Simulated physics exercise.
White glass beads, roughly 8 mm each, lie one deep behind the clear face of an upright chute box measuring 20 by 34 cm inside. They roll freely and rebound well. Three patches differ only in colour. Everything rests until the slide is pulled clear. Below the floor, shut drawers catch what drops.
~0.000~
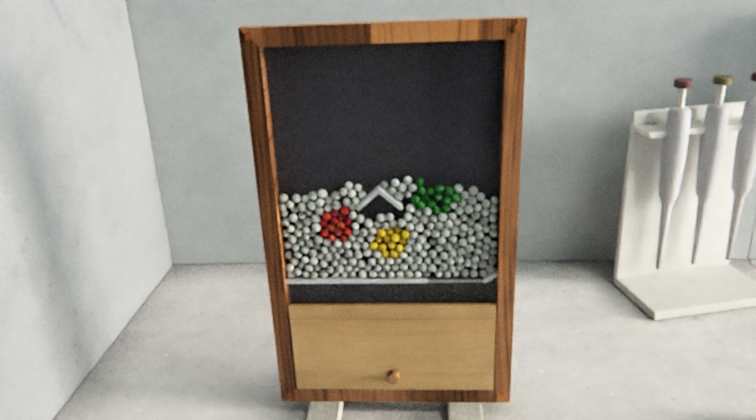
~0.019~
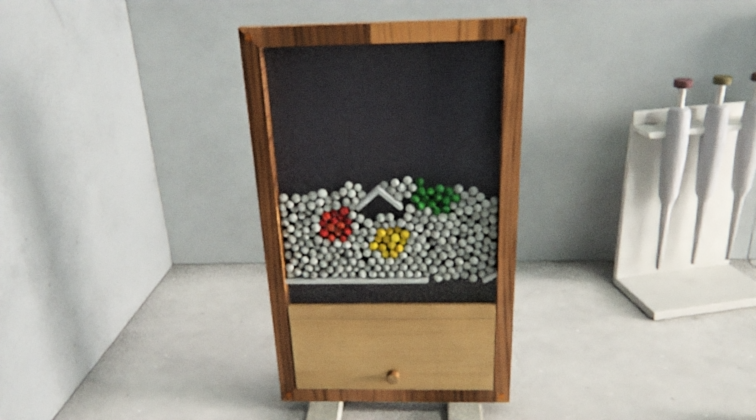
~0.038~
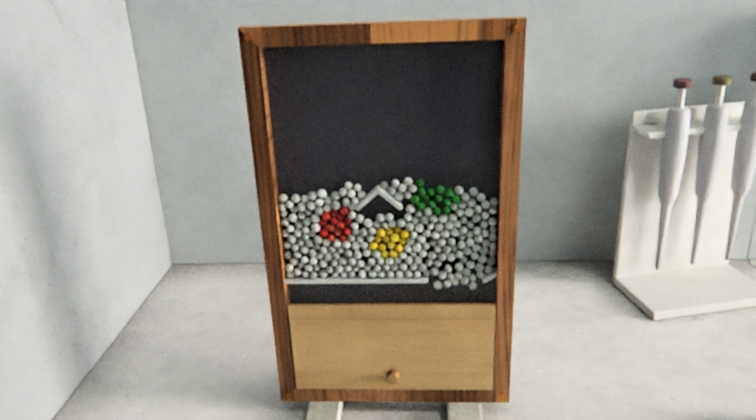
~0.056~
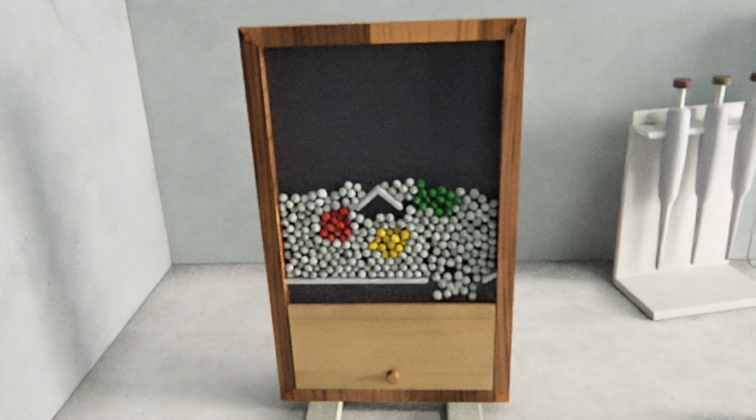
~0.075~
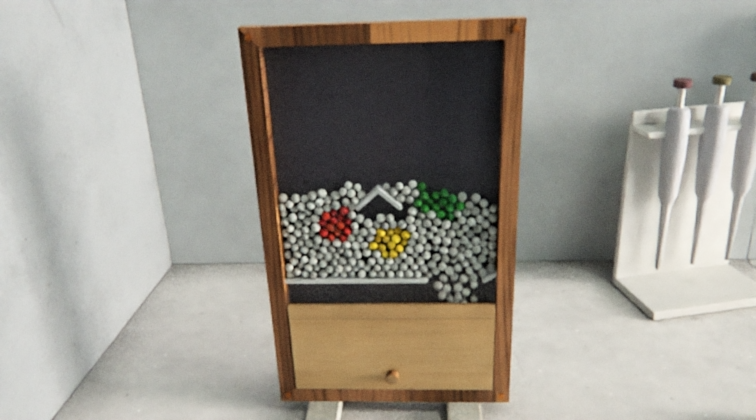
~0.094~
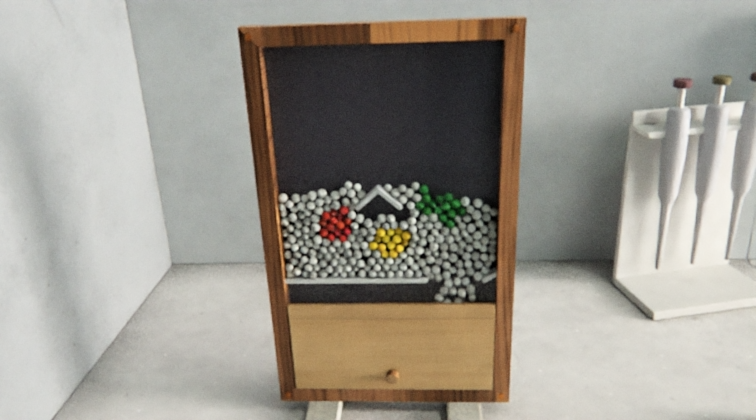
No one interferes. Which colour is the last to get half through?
Last out: Red.
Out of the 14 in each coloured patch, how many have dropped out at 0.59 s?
Yellow 6, red 0, green 14.
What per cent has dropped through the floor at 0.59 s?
Roughly 50 per cent.
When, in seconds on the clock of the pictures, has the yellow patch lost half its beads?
At about 0.6 s.
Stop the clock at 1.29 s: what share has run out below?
About 70 per cent.
By 0.24 s, 25 % are out; out of 14, yellow 0, red 0, green 0.
By 0.59 s, 50 % are out; out of 14, yellow 6, red 0, green 14.
By 1.29 s, 70 % are out; out of 14, yellow 14, red 9, green 14.
At rest by 4.2 s, 80 % are out; out of 14, yellow 14, red 14, green 14; half out at yellow 0.65 s, red 1.21 s, green 0.35 s.
